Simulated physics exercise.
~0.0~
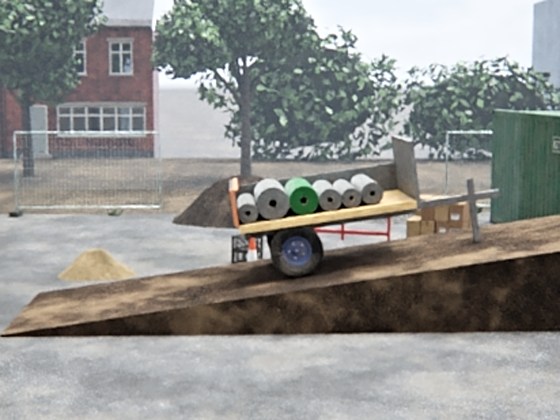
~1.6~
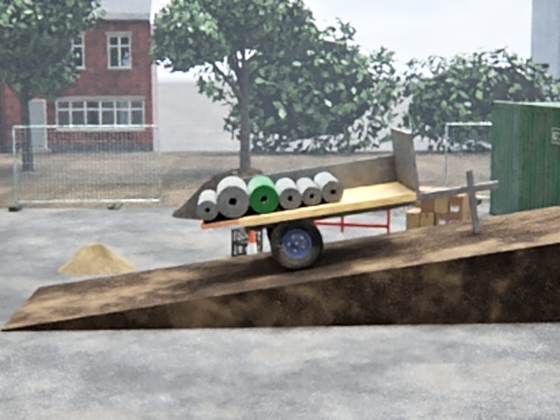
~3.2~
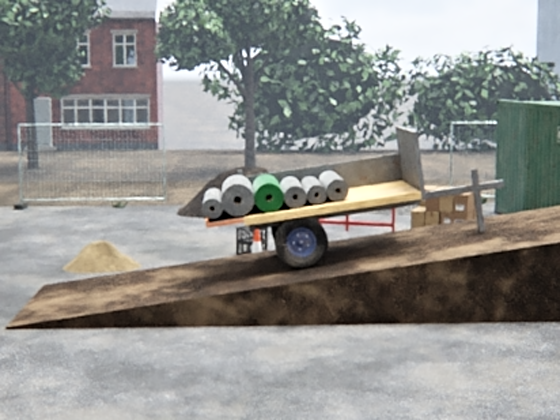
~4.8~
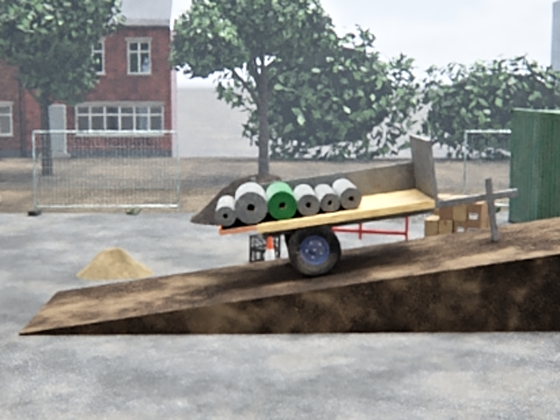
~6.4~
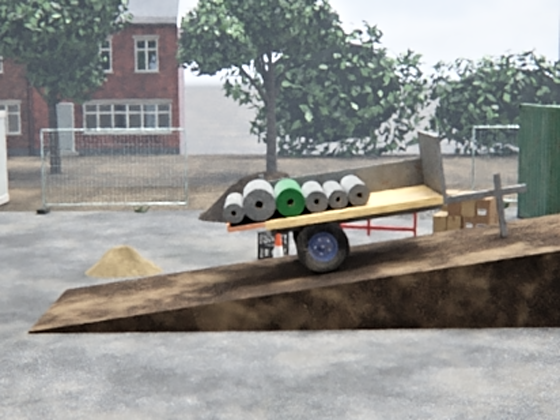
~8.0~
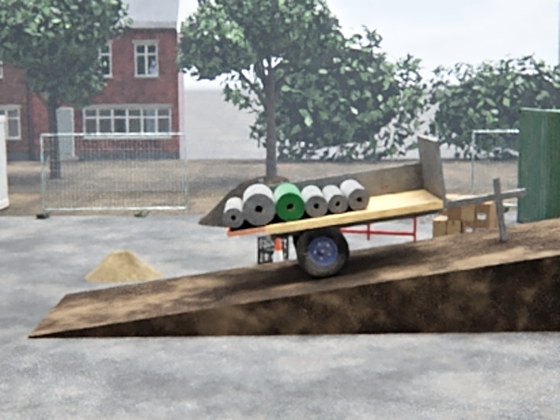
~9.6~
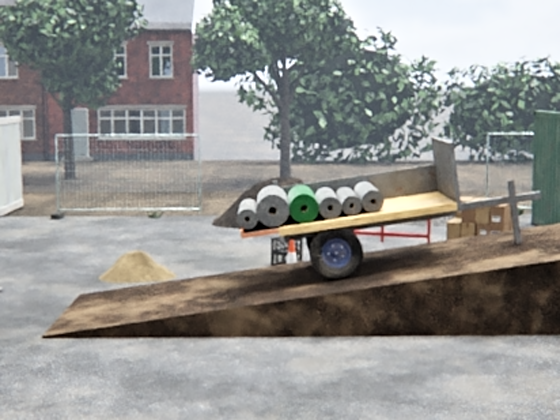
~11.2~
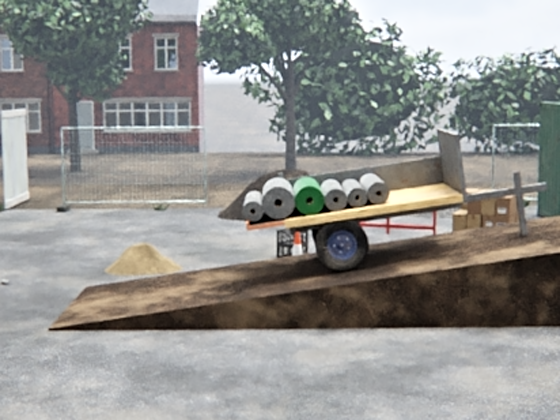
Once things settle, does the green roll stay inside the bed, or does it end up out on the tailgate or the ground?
The green roll stays inside the bed. It moves only a short way left after the tailgate drops and comes to rest before reaching the lowered gate.
